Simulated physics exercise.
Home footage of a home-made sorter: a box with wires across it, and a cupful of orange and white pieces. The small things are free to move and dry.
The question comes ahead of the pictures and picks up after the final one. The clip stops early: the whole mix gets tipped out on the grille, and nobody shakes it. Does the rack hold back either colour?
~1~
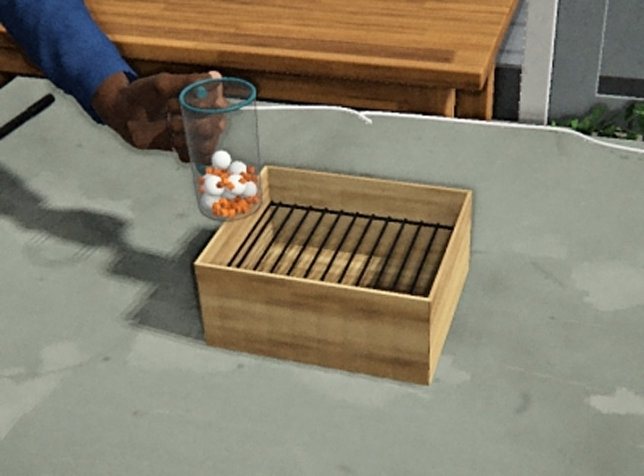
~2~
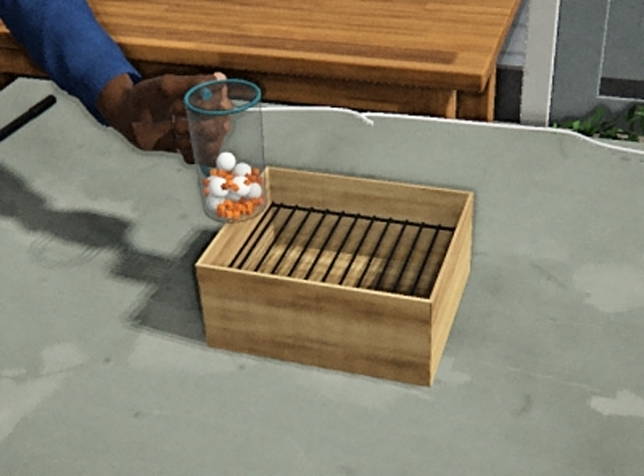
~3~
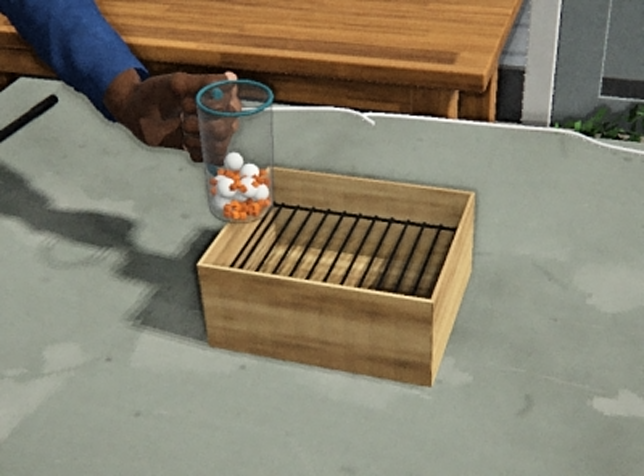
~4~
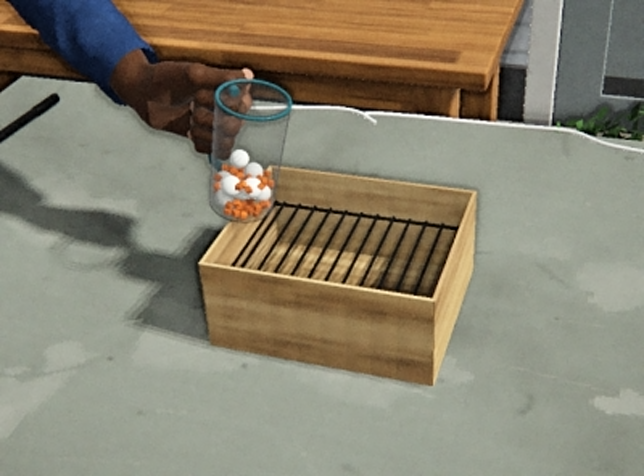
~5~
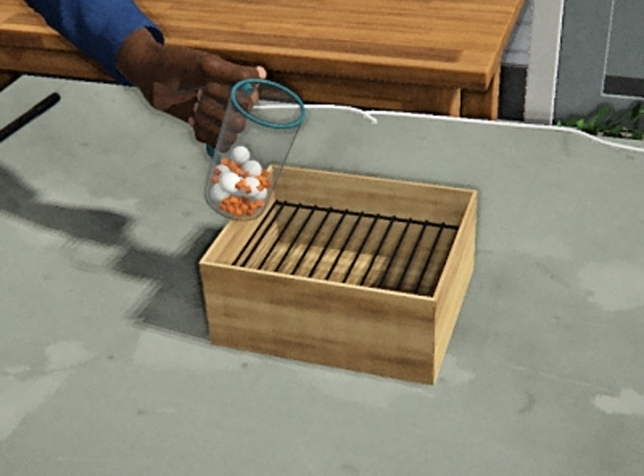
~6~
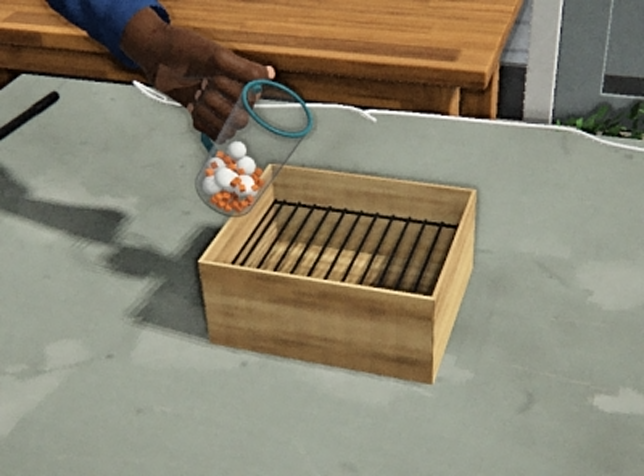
Result: Orange pieces fall out below, white pieces are stopped by the grid.
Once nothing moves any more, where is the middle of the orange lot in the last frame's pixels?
Looks like somewhere close to (320, 295).
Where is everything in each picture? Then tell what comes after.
The first picture shows cup near (224, 151), upright; rack near (418, 273), 14 wires across; orange small cubes near (238, 188), narrower than the gaps; white round beads near (228, 190), wider than the gaps.
The second picture shows cup near (229, 153), upright; white ones near (233, 192).
The third picture shows cup near (238, 153), tipped 3°; orange ones near (249, 190).
The fourth picture shows cup near (247, 153), tipped 12°; white ones near (242, 190).
The fifth picture shows cup near (251, 153), tipped 22°; orange ones near (246, 186).
The sixth picture shows cup near (250, 152), tipped 33°; rack near (422, 272); orange ones near (238, 181); white ones near (231, 182).
Then, 0.32 s on from there, orange ones, the whole lot in the cup; white ones, the whole lot in the cup.
Then, 0.73 s on from there, orange ones, the whole lot in the cup; white ones, the whole lot in the cup.
Then, 1.17 s on from there, orange ones, the whole lot in the cup; white ones, the bulk in the cup, near a quarter on or over the wires.
In the end, orange ones, the whole lot under the rack; white ones, the whole lot on the wires, none at all under the rack.
